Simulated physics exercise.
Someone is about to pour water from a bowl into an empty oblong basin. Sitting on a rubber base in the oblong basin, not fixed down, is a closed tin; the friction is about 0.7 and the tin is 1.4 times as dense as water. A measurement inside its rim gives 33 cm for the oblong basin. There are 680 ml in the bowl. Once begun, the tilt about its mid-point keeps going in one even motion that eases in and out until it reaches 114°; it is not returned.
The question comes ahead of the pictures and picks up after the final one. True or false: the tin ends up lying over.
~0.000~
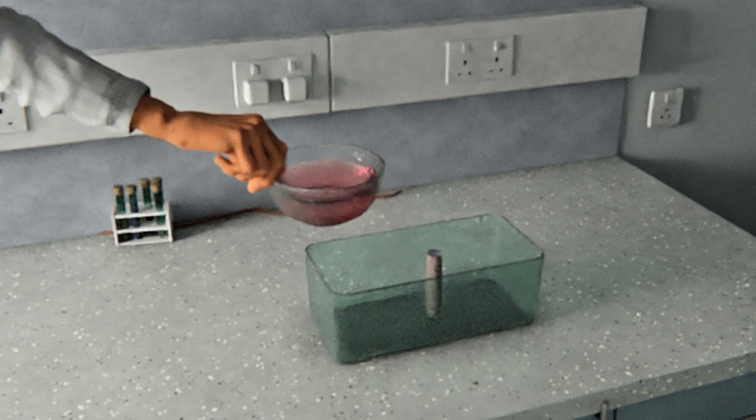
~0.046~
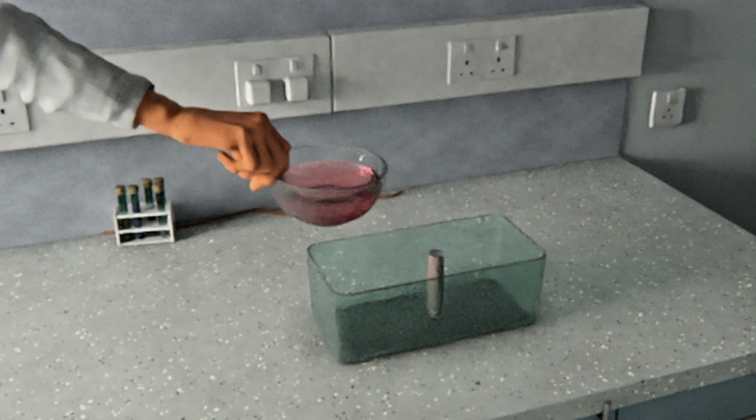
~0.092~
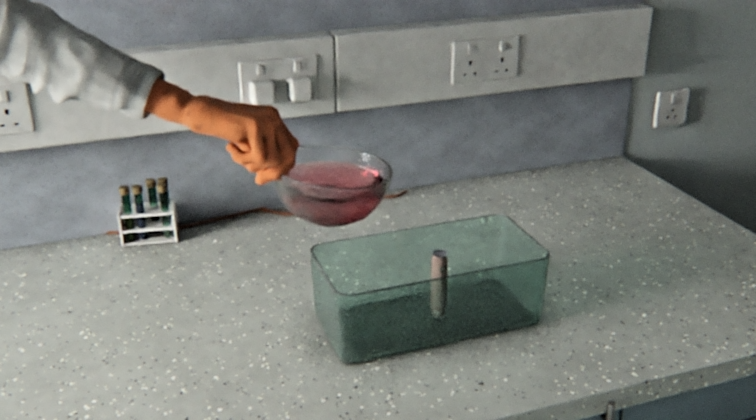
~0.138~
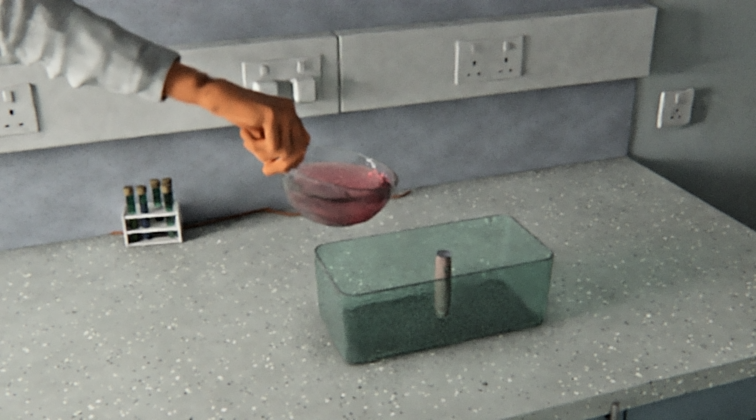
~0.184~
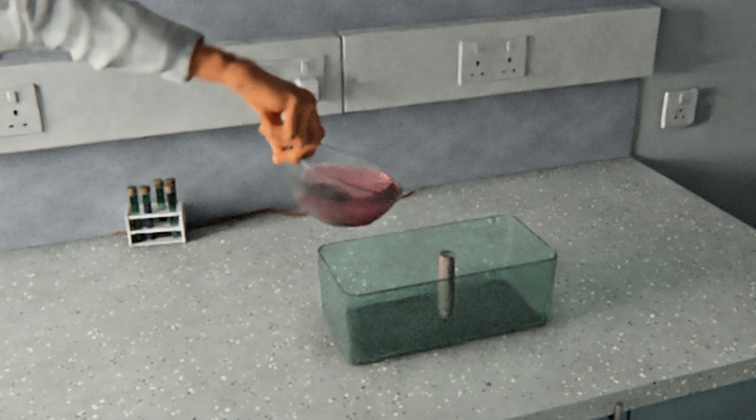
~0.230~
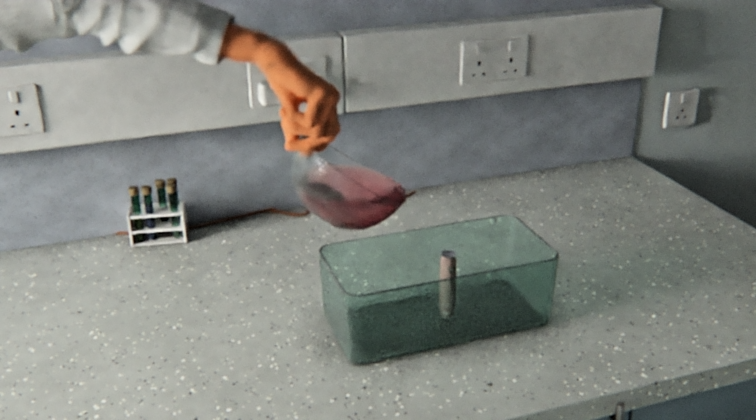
True.
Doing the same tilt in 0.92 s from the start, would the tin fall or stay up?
Holds steady.
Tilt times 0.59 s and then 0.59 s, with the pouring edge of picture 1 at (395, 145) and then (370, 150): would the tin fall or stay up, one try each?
Try 1: Tipped over; try 2: Still standing.
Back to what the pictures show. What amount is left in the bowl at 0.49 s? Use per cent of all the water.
About 5 percent.
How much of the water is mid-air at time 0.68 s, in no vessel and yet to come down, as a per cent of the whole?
In-air share: About 2 %.
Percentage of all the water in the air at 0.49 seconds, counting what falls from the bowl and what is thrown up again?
I'd put it at about 22 percent.
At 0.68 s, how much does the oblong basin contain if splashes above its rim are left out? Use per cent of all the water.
Near 98 in a hundred.
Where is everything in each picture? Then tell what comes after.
In the first frame, tilt 0°; pouring edge (381, 160); surface from (270, 186) to (375, 171); the oblong basin's rim runs from (318, 271) to (522, 235); the tin's top is at (434, 256).
In the second frame, tilt 2°; pouring edge (383, 161); surface from (271, 185) to (378, 172).
In the third frame, tilt 6°; pouring edge (388, 166); surface from (276, 183) to (382, 174).
In the fourth frame, tilt 14°; pouring edge (393, 174); surface from (284, 181) to (388, 176).
In the fifth frame, tilt 24°; pouring edge (397, 184); surface from (290, 181) to (395, 179).
In the sixth frame, tilt 37°; pouring edge (397, 196); surface from (296, 183) to (390, 187); 5 per cent is over the edge.
Then, 0.49 s in, the tilt is 105° and 5 per cent is still to pour; the tin stands where it began.
Then, 0.68 s in, the tilt is 114° and 0 per cent is still to pour; the tin leans 21°.
Then, 0.88 s in, the tilt is 114° and 0 per cent is still to pour; the tin lies on its side.
Then, 1.10 s in, the tilt is 114° and 0 per cent is still to pour; the tin lies on its side.
Finally, the tin lies on its side.
